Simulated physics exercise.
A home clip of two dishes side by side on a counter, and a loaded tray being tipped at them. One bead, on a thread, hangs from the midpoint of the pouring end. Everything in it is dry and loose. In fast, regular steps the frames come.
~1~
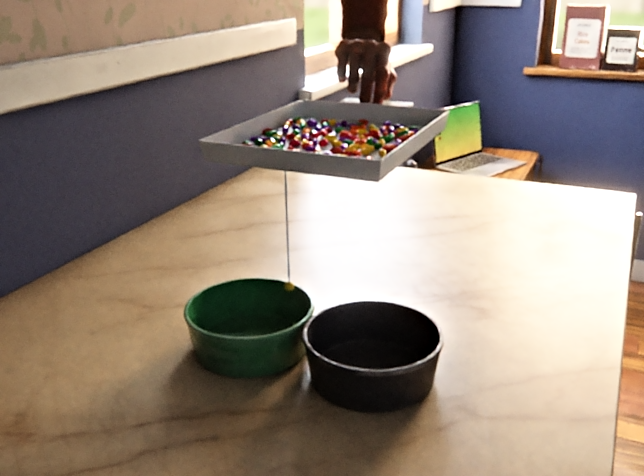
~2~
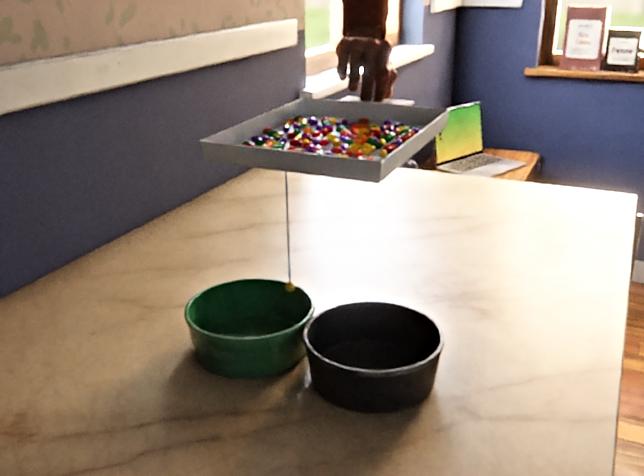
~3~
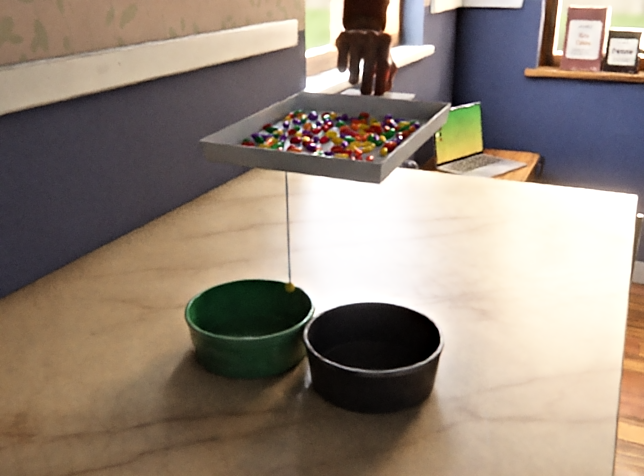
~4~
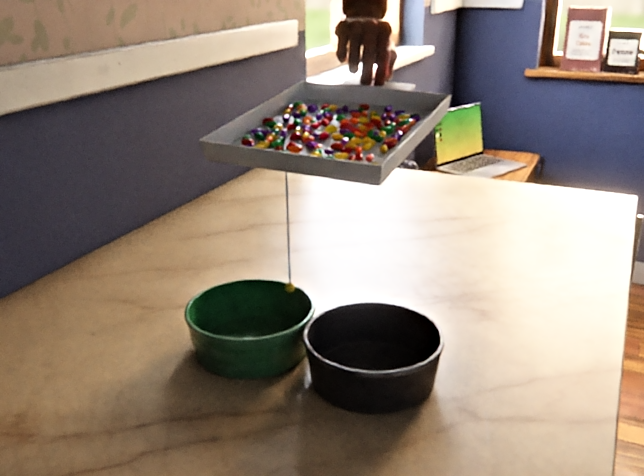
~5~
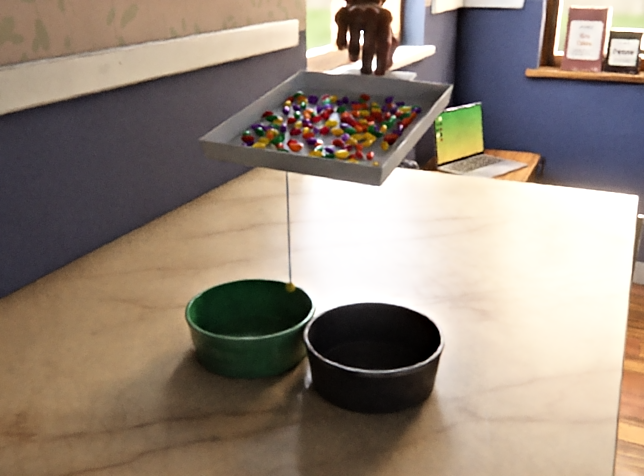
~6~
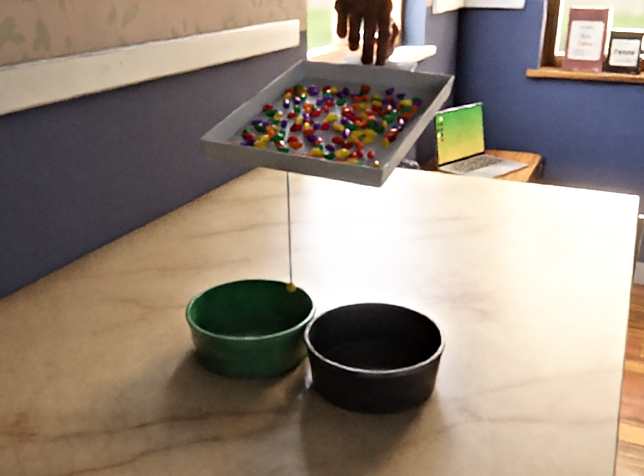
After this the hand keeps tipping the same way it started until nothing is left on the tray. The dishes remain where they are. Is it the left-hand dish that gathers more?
No.
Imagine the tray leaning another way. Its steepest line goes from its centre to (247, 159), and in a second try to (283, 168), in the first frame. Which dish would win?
Results - the dish on the left side first, the dish on the left side second.
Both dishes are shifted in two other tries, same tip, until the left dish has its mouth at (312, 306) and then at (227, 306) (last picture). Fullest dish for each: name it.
At the first spot the left-side one comes out ahead, at the second spot the right-side one.
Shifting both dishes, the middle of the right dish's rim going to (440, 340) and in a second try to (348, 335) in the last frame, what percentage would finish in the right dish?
It would be near 10 per cent first and near 70 per cent second.
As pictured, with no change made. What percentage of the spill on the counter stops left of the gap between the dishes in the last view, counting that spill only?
It amounts to some 80 percent.
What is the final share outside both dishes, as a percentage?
Close to 20 in a hundred.
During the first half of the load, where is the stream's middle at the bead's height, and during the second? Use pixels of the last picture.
First part (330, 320), rest (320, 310).
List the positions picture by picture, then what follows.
The first frame shows corners of the pouring end (204, 140) and (378, 159), level; middle of the load (344, 141), jelly beans; left dish (216, 353); right dish (346, 386); bead on its thread (289, 286).
The second frame shows corners of the pouring end (205, 140) and (379, 160), level; middle of the load (345, 141).
The third frame shows corners of the pouring end (205, 140) and (379, 161), tipped barely, lowest at the right corner; middle of the load (345, 138).
The fourth frame shows corners of the pouring end (204, 139) and (379, 164), tipped a little, lowest at the right corner; middle of the load (345, 133).
The fifth frame shows corners of the pouring end (204, 138) and (380, 165), tipped a little, lowest at the right corner; middle of the load (346, 128).
The sixth frame shows corners of the pouring end (205, 138) and (380, 167), tipped a little, lowest at the right corner; middle of the load (346, 123); left dish (218, 353); right dish (348, 387).
Just after the last frame, tray tipped steeply; every one on the tray.
A moment on, tray tipped right over; almost all on the tray; just a few in the left dish; just a few outside both; just a few in the air.
Further on, tray tipped past a quarter turn; roughly half in the right dish; roughly a quarter in the left dish; roughly a quarter outside both.
When it is over, tray tipped past a quarter turn; roughly half in the right dish; roughly a quarter in the left dish; roughly a quarter outside both.
